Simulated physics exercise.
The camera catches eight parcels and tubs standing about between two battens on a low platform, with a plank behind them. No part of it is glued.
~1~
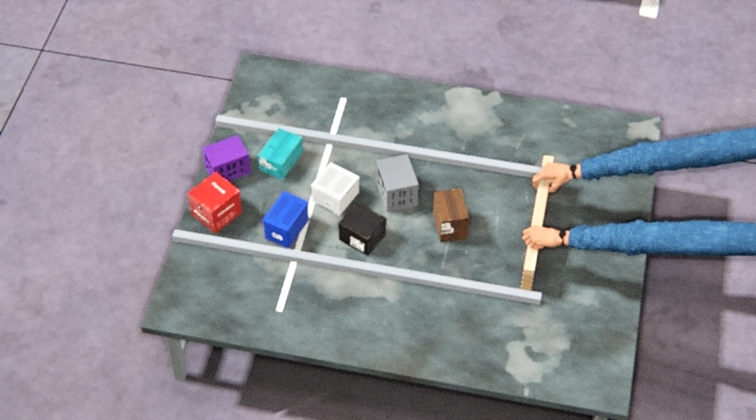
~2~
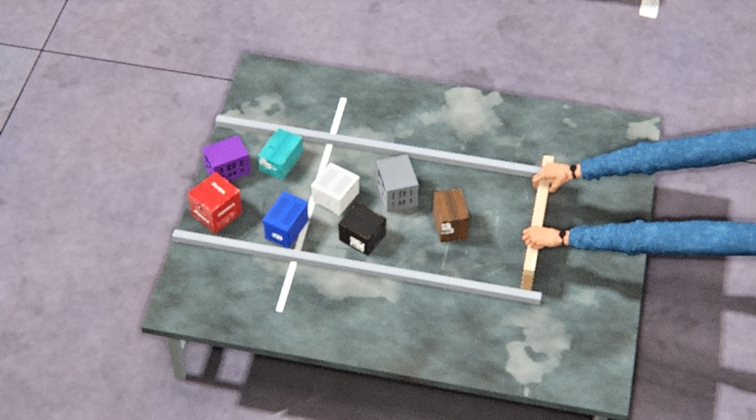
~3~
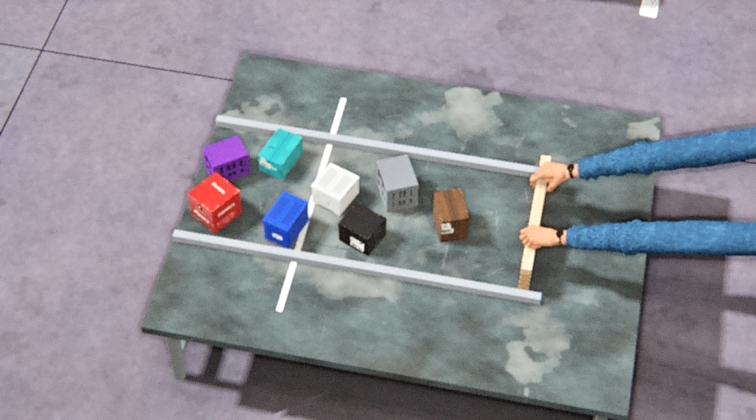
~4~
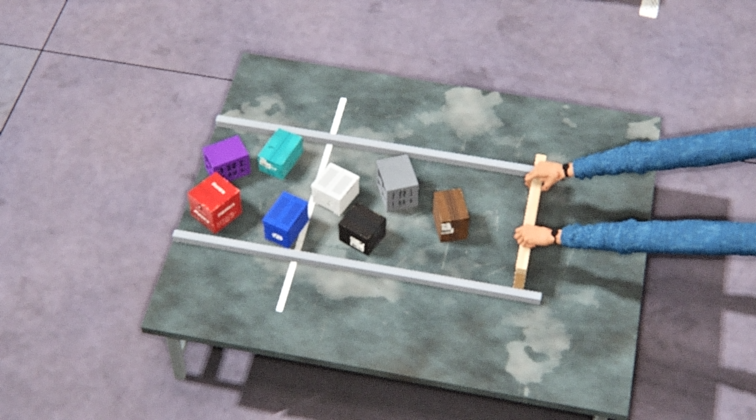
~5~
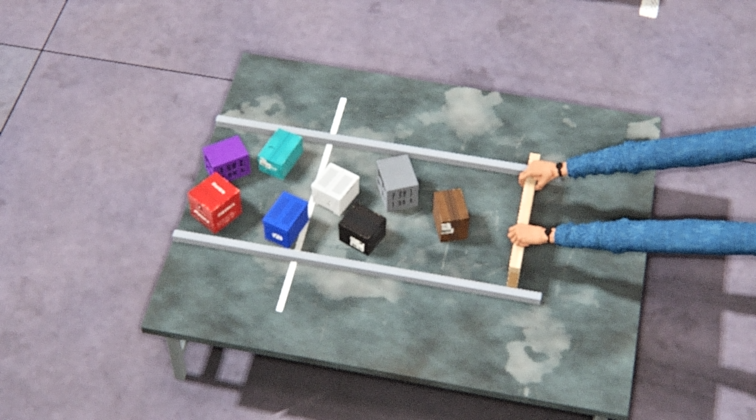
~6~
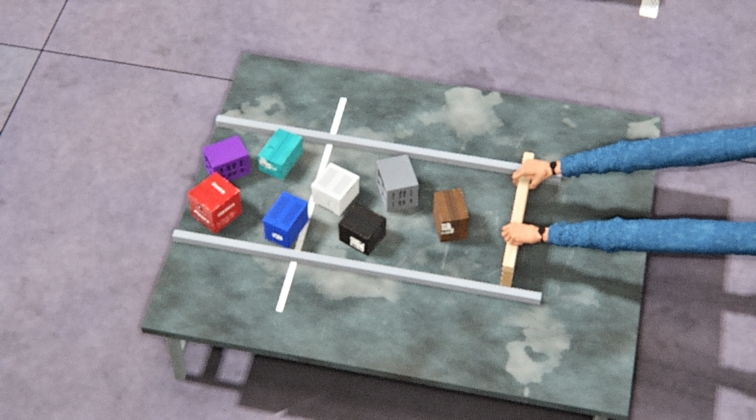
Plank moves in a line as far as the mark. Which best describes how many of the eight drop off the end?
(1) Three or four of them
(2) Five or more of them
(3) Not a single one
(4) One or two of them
3, not a single one.
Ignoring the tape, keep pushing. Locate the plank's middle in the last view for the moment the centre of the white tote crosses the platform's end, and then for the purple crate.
Approx. (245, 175) / approx. (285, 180) for the other.
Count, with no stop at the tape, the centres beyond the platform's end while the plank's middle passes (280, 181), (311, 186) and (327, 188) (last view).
Per position: 1 / 0 / 0.
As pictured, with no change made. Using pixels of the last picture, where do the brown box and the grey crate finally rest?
Going in order: First (299, 188), then (299, 152).
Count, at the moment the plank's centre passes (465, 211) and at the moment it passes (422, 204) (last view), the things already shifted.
Counts: 1 / 2.
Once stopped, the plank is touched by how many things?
It touches 3.
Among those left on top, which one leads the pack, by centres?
Purple crate.
Early on, none off yet; purple crate at rest near (227, 161); red box at rest near (215, 203); turquoise parcel at rest near (281, 154).
Finally, the number that fall off is zero.
